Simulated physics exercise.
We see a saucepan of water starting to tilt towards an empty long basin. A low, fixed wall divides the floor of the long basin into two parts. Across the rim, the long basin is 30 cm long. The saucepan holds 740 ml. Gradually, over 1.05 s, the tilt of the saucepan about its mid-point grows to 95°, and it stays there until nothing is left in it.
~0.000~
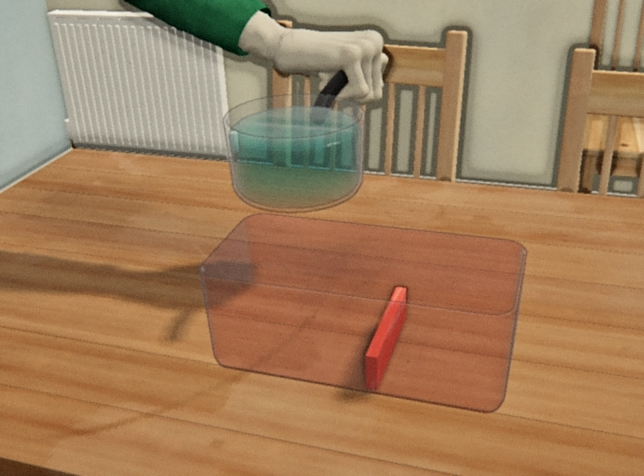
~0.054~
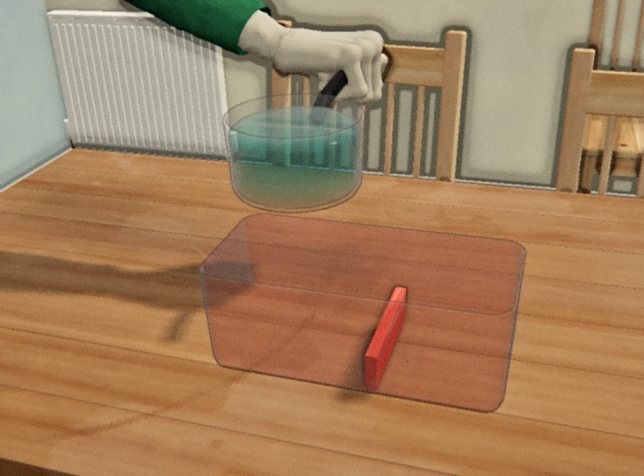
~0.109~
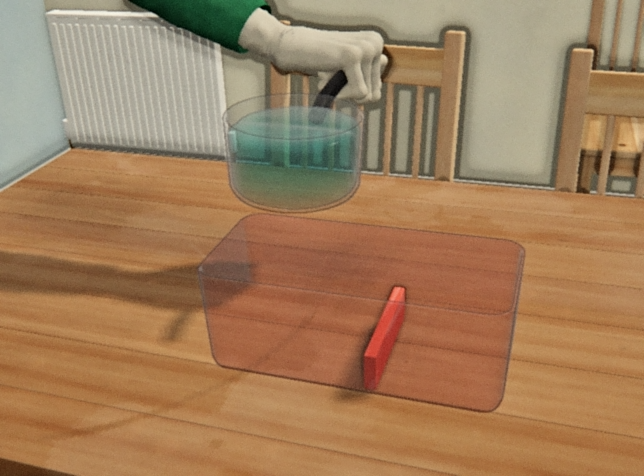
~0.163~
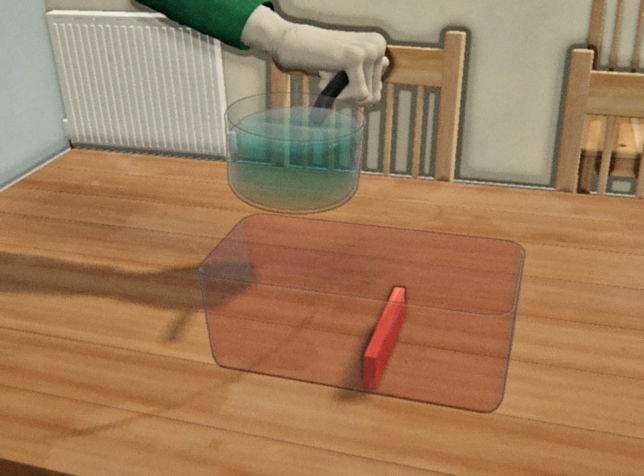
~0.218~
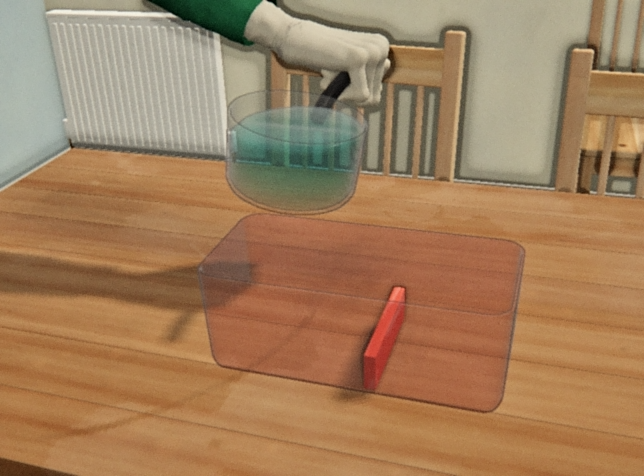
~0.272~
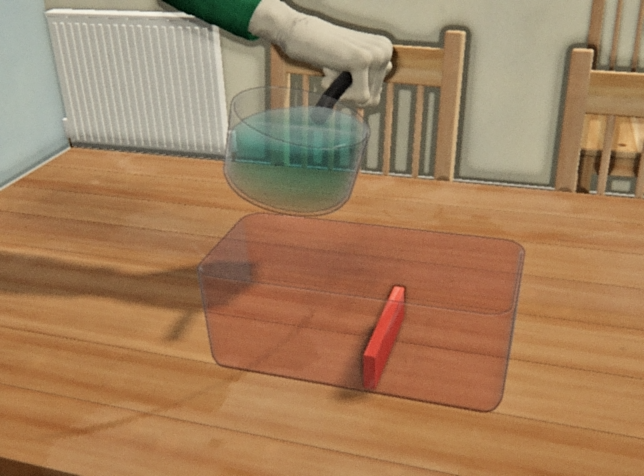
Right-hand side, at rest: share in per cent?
85 per cent.
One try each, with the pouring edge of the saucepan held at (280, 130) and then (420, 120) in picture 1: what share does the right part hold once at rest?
Result: 5 per cent, then 75 per cent.
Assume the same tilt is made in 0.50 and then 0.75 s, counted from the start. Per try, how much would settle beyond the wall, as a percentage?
75 in a hundred, followed by 80 in a hundred.
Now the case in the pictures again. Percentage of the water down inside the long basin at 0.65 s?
About 16%.
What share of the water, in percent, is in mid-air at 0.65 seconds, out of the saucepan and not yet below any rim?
26 %.
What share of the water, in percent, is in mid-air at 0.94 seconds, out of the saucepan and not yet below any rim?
Around 8 percent of the liquid.
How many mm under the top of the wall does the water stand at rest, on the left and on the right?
Left roughly 36 mm; right roughly 0 mm.
By 0.65 s the tilt is 66° and 57 per cent is still to pour, 0 is left of the wall and 16 right of it.
By 0.94 s the tilt is 92° and 14 per cent is still to pour, 5 is left of the wall and 73 right of it.
By 1.23 s the tilt is 95° and 3 per cent is still to pour, 10 is left of the wall and 85 right of it.
By 1.55 s the tilt is 95° and 1 per cent is still to pour, 14 is left of the wall and 85 right of it.
At rest 15 per cent lies left of the wall, 85 right of it and 0 outside.
